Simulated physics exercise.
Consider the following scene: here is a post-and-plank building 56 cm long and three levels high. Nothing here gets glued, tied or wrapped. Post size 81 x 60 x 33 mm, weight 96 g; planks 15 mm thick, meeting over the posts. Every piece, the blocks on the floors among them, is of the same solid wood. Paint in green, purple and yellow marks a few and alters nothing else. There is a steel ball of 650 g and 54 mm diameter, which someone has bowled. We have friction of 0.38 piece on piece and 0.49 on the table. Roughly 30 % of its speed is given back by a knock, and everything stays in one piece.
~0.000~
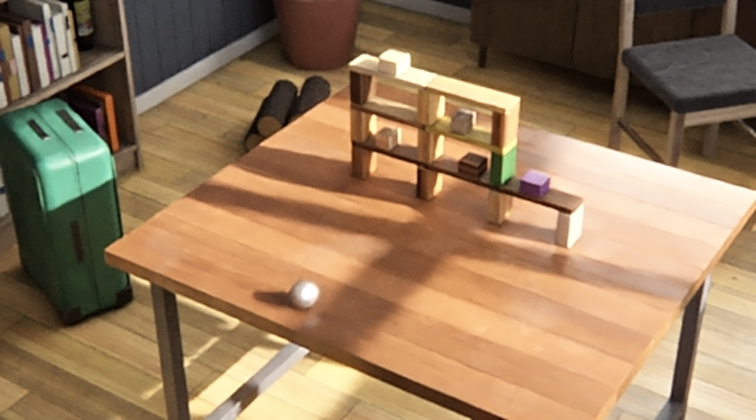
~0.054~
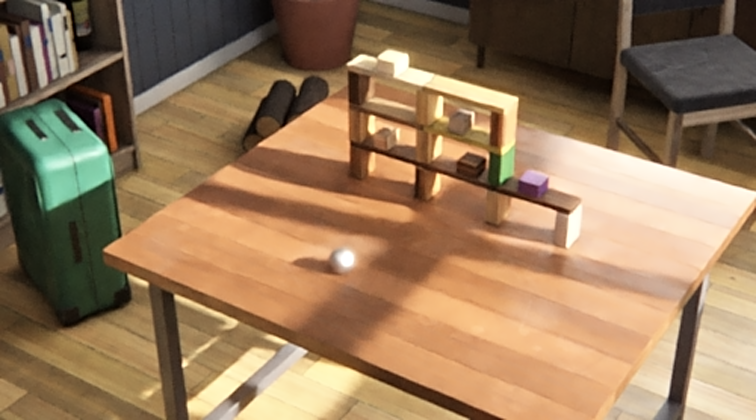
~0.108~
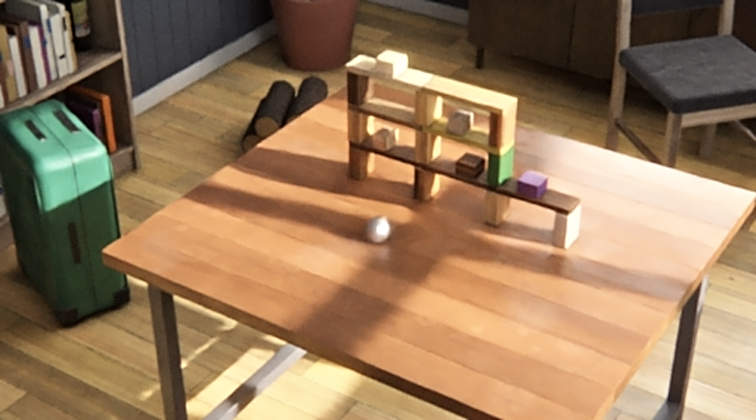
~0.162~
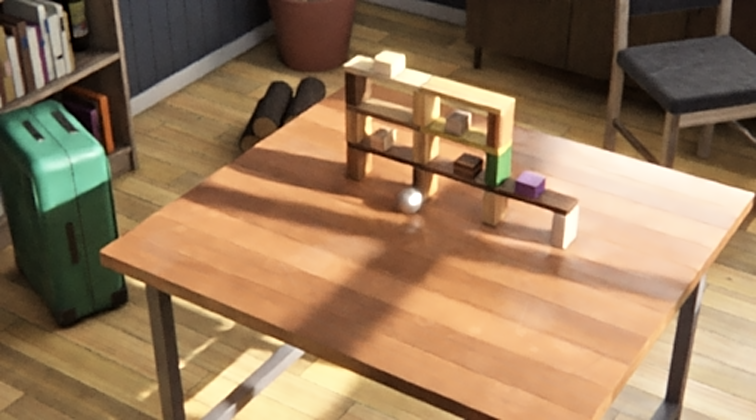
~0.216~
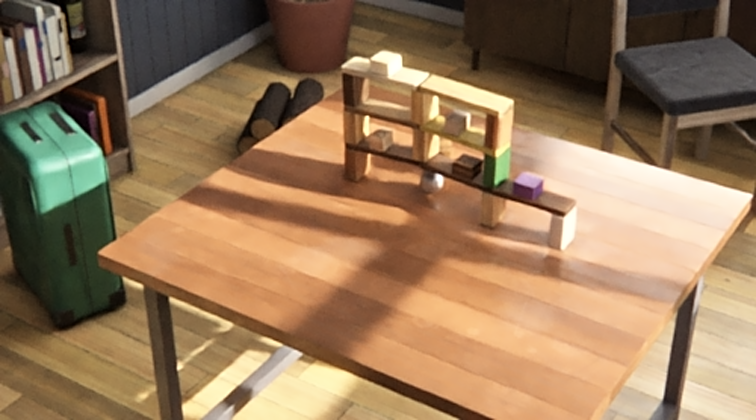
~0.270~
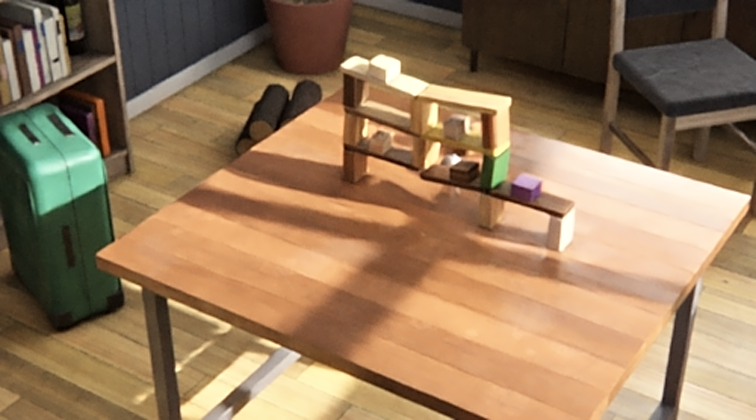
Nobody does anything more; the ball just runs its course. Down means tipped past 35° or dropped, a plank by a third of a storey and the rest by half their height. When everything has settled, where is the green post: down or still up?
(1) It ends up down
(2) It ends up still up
(1) It ends up down.
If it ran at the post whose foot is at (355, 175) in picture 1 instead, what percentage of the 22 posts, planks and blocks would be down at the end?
Changed setup: 50 per cent.
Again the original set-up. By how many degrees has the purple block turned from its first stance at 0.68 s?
About 0°.
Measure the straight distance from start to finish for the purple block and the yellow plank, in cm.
Purple shifts 0 cm and yellow shifts 6 cm.
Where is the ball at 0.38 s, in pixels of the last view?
My estimate is roughly (490, 133).
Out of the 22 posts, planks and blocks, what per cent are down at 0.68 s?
75 percent by then.
After 0.38 s, ball still moving; 15 of the 22 pieces down; green post leaning 19°; yellow plank leaning 40°, 44 mm lower.
After 0.68 s, ball still moving; 16 of the 22 pieces down; green post leaning 60°; yellow plank leaning 30°, 56 mm lower.
At rest (1.4 s), ball rolling away; 18 of the 22 pieces down; green post leaning 60°; yellow plank leaning 30°, 6 cm lower; purple block shifted 9 mm. As the last picture would show them, middles, green post near (508, 174), yellow plank near (476, 165).
